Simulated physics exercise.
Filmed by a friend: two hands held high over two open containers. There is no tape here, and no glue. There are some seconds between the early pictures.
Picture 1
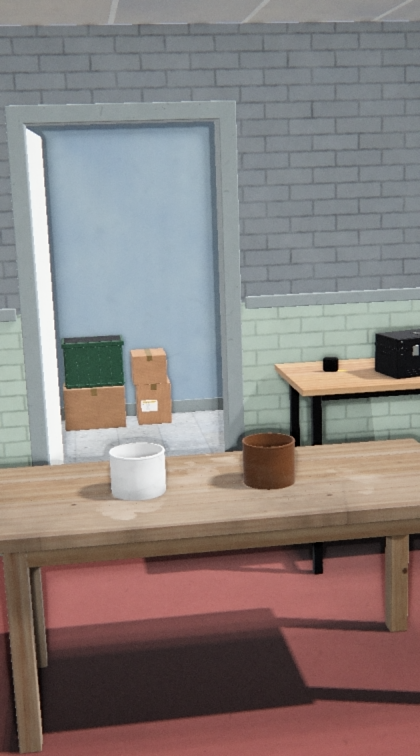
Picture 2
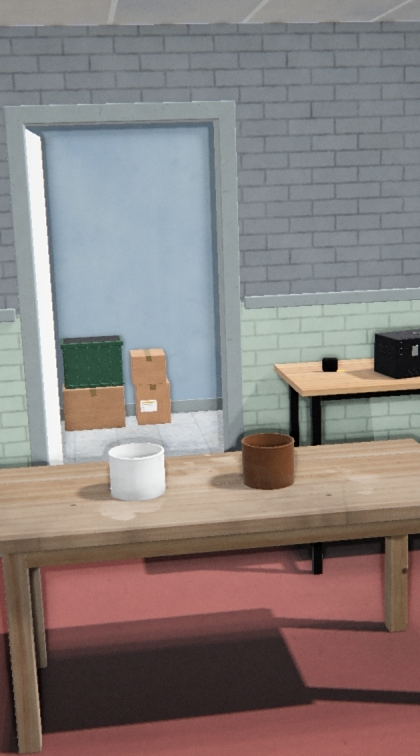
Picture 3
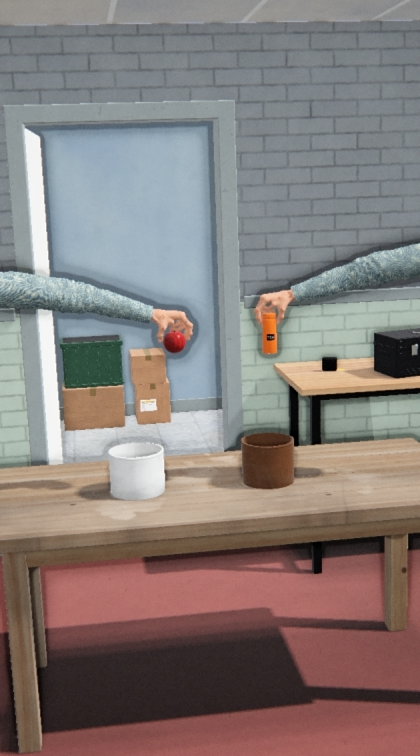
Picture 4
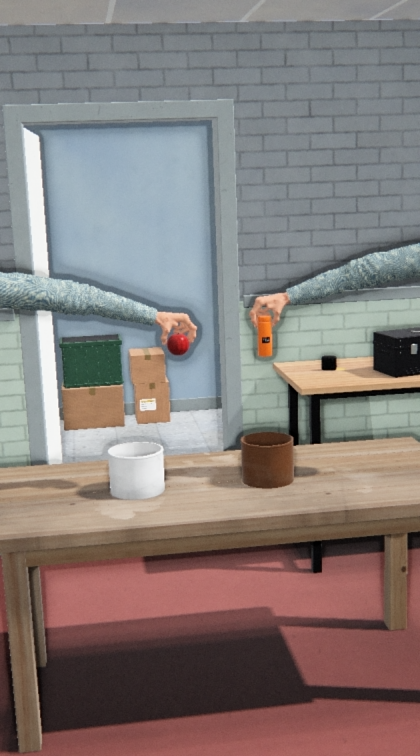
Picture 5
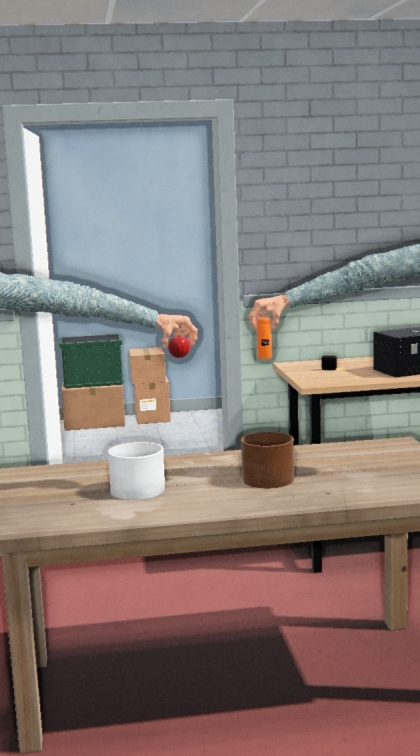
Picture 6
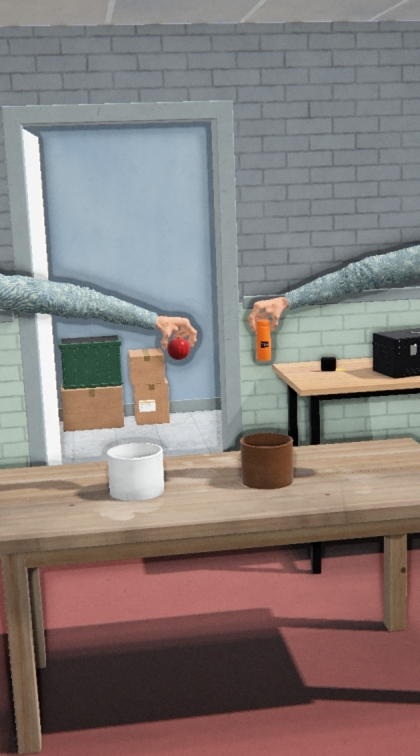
We see a white container and a brown container on a wooden table; two hands come into view above them, the left holding a red apple and the right an orange shaker, then shift slightly and stay raised.
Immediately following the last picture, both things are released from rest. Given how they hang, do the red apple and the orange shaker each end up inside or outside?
In the end the red apple ends up outside, the orange shaker ends up inside.
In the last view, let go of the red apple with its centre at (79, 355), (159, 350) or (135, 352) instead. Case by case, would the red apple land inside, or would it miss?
On the first try it falls outside, on the second it falls outside, on the third it lands in it.
Then, 0.16 s past the last view, red apple travelled about its own width near (179, 370); orange shaker travelled about its own width near (264, 361).
Then, 0.24 s past the last view, red apple in the air near (181, 407); orange shaker in the air near (265, 398).
Then, 0.32 s past the last view, red apple in the air near (183, 462); orange shaker in the air near (266, 452).
Finally, the red apple misses, near (184, 477); the orange shaker lands inside, near (266, 461).
